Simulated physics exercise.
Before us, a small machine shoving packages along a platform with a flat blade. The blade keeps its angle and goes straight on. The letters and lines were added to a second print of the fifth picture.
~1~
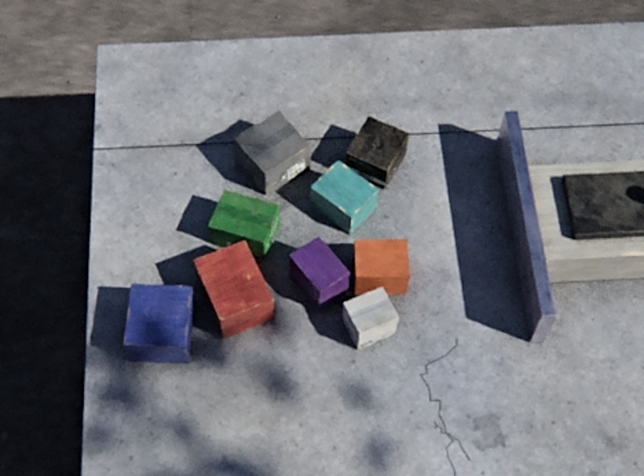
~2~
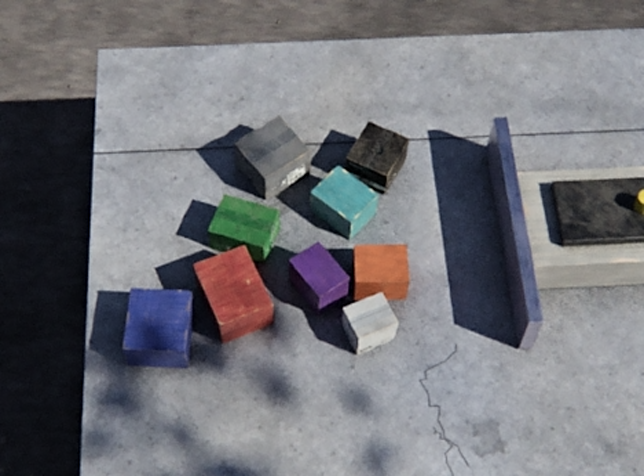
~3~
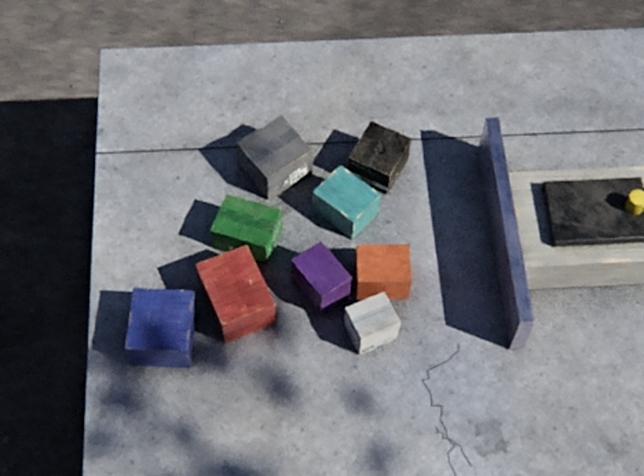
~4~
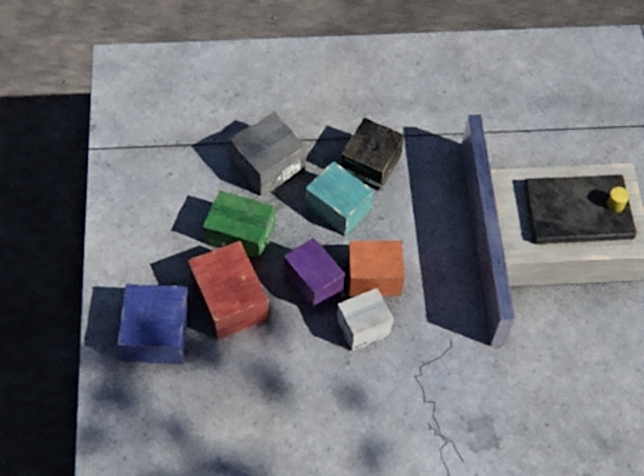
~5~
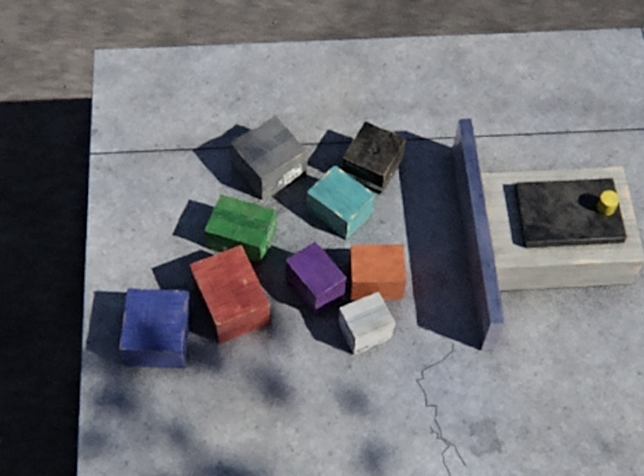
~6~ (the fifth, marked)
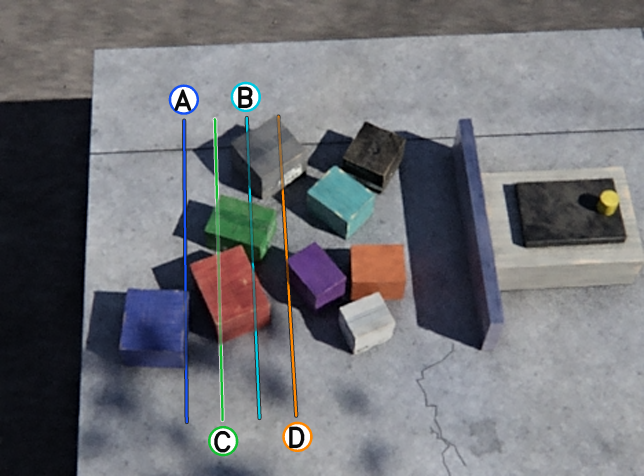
A small machine with a flat blue blade and a yellow knob on top moves slowly left across a gray platform toward a cluster of nine colored boxes, which stay still as the gap between them and the blade narrows.
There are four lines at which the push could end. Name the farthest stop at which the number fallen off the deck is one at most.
At C, and not beyond.
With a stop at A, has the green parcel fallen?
No.
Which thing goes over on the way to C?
It is the blue crate.
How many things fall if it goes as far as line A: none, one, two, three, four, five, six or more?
By then, two.
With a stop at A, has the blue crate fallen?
Yes.
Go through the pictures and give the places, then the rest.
Black box (377, 153); blue crate (160, 323); robot (611, 204), in the first picture.
Robot (599, 211); grey box (272, 158), in the second picture.
Robot (590, 211); green parcel (247, 229), in the third picture.
Robot (572, 208); white parcel (364, 320), in the fourth picture.
Robot (562, 212); black box (373, 158); blue crate (156, 328); purple crate (316, 279), in the fifth picture.
On the copy, A at (185, 260); B at (253, 257); C at (219, 258); D at (287, 255).
On C. First, robot (470, 216); white parcel (360, 323); black box (340, 166).
Then, robot (377, 221); blue crate (115, 336); red crate (172, 302).
Finally, robot (305, 224); blue crate over the edge; red crate (99, 313); one fallen.
By contrast, A drops two; B is within the limit but short; D is within the limit but short.
